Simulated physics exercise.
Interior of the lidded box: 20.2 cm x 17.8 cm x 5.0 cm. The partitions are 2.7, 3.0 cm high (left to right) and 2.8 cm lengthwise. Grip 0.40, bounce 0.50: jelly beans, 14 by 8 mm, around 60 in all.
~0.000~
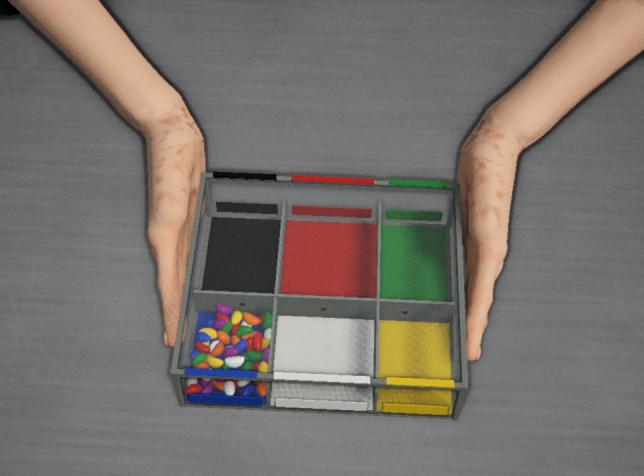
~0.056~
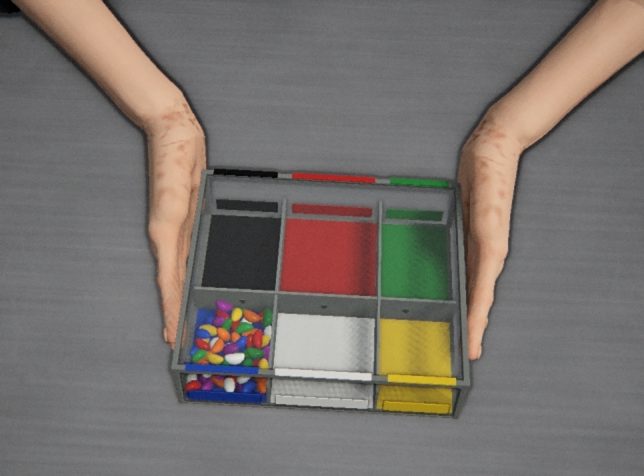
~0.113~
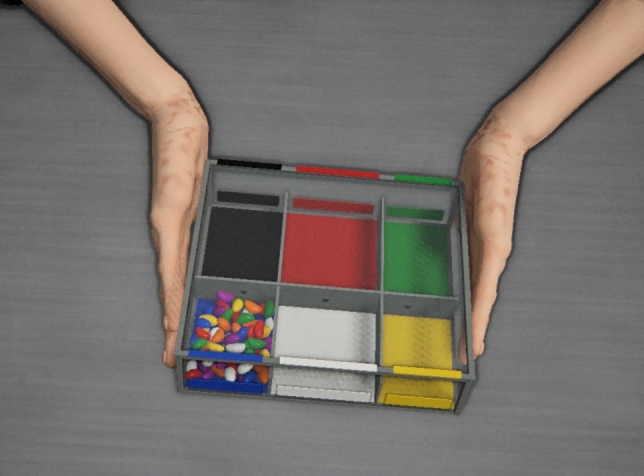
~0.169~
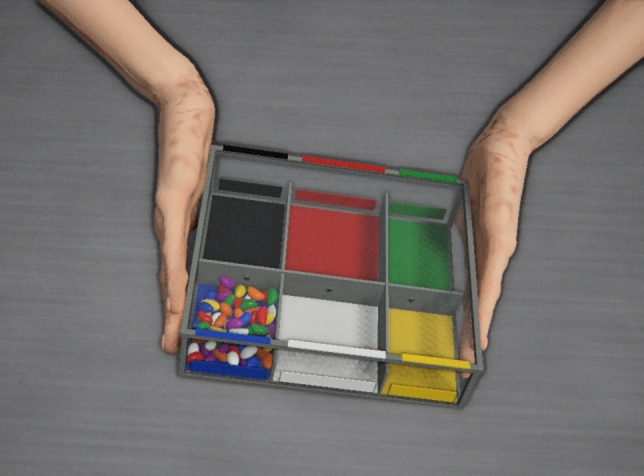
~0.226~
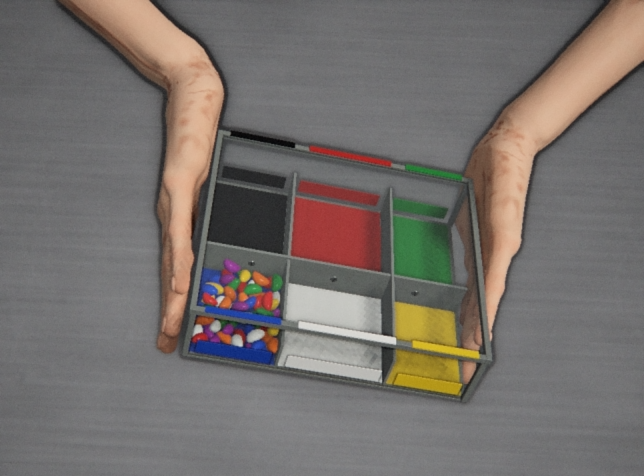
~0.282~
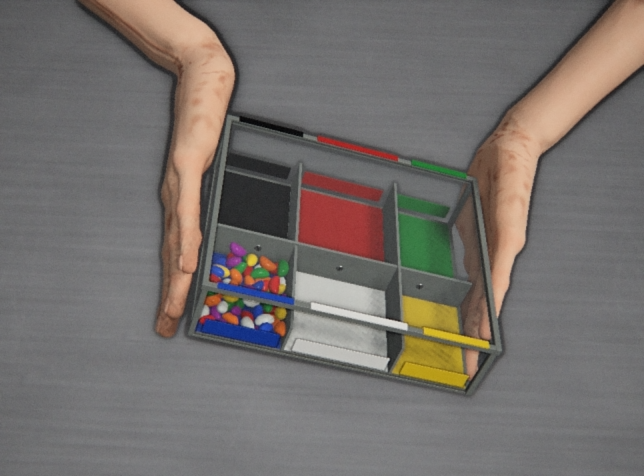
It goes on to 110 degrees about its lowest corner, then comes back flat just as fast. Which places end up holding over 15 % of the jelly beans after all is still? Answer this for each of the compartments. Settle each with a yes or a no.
For red compartment, no; for blue compartment, no; for green compartment, yes; for yellow compartment, no; for white compartment, no; for black compartment, no.
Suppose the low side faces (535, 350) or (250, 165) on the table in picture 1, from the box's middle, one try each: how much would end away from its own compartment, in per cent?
Near 100 and 90 per cent, in that order.
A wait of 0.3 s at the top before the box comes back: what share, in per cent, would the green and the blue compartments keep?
Then, in per cent: Green 100, blue 0.
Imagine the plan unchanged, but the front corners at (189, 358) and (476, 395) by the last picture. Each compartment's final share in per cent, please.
Red 0, blue 30, green 0, yellow 60, white 10, black 0.
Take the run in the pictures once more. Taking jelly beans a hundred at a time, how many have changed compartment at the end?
It works out to about 100 per cent.
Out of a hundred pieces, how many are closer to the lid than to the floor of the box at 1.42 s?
Estimate: Near 90 per cent.
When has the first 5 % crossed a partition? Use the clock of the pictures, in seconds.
At about 1.10 s.
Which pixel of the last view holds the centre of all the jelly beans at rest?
Around (423, 244).
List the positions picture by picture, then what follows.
The first picture shows box tilt 0 degrees, front corners at (177, 370) and (462, 384); blue 100 %.
The second picture shows box tilt 1 degrees, front corners at (177, 366) and (463, 382).
The third picture shows box tilt 5 degrees, front corners at (180, 352) and (468, 376), lowest corner right back.
The fourth picture shows box tilt 9 degrees, front corners at (187, 331) and (476, 367), lowest corner right back.
The fifth picture shows box tilt 14 degrees, front corners at (196, 308) and (485, 357), lowest corner right back.
The sixth picture shows box tilt 19 degrees, front corners at (208, 284) and (494, 348), lowest corner right back; blue 100 %. Its pace works out near 85 degrees a second.
Then, at 1.42 s, tilt 110 degrees; red 25 %, blue 15 %, green 45 %, white 10 %, black 5 %.
After 2.17 s, tilt 49 degrees; red 5 %, green 95 %.
After 2.96 s, tilt 0 degrees; red 5 %, green 95 %.
By 3.4 s all is still; red 5 %, blue 0 %, green 95 %, yellow 0 %, white 0 %, black 0 %.
